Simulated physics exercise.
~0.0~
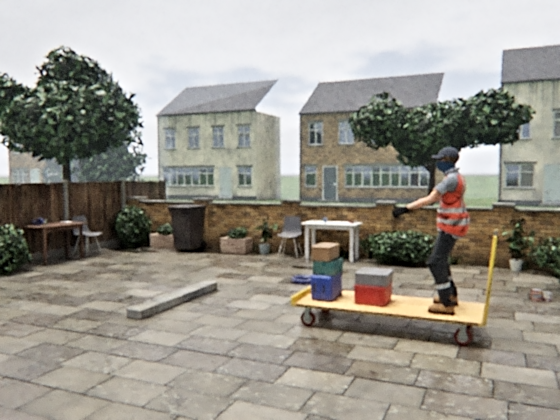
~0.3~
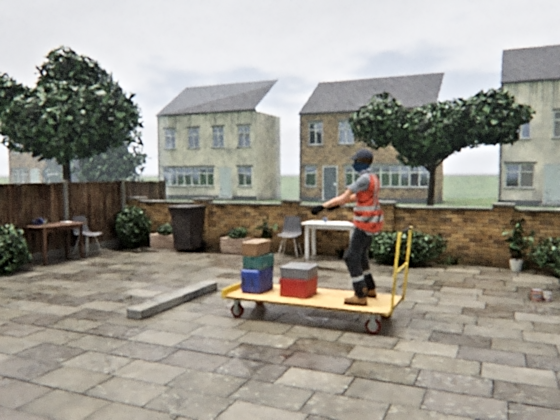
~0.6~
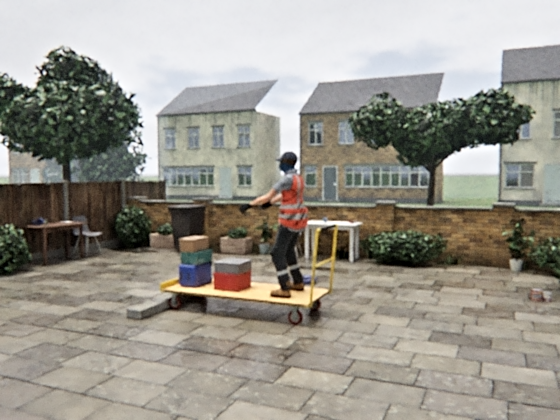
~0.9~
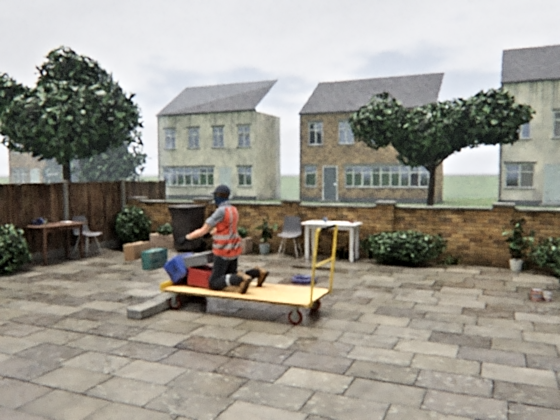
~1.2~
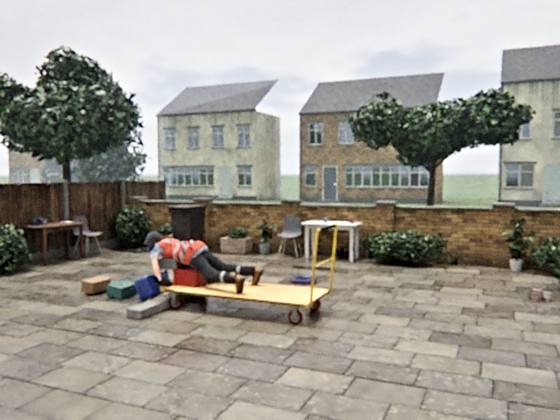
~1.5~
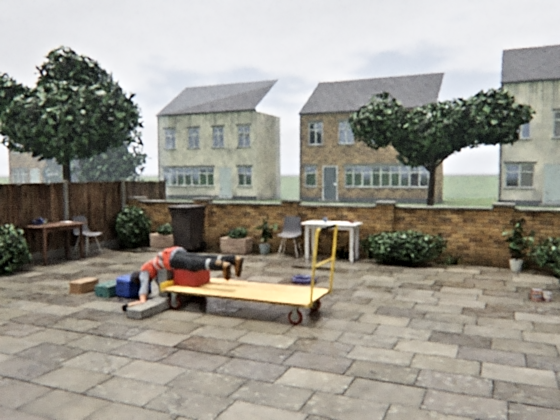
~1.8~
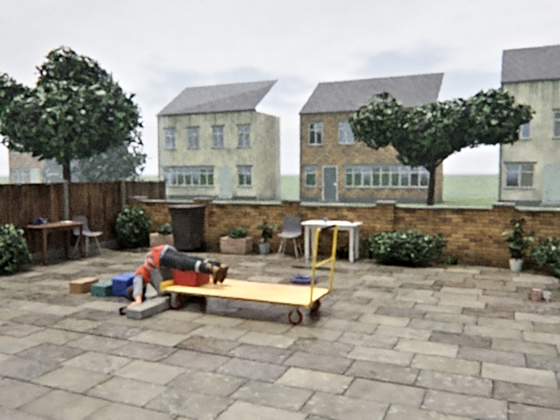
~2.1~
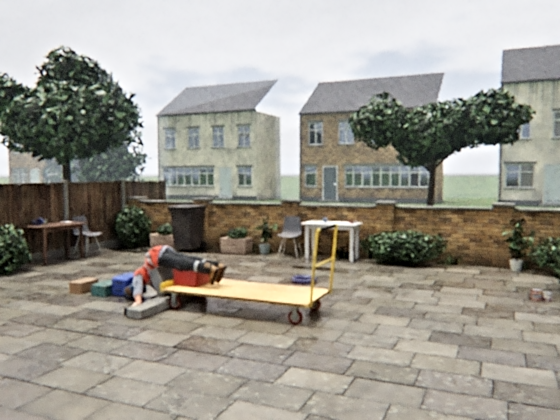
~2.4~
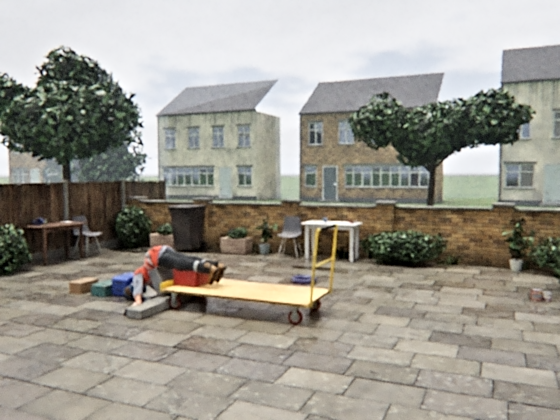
Worker in orange vest riding a yellow trolley left into a low step, pitching forward as boxes tumble, ending slumped face-down.
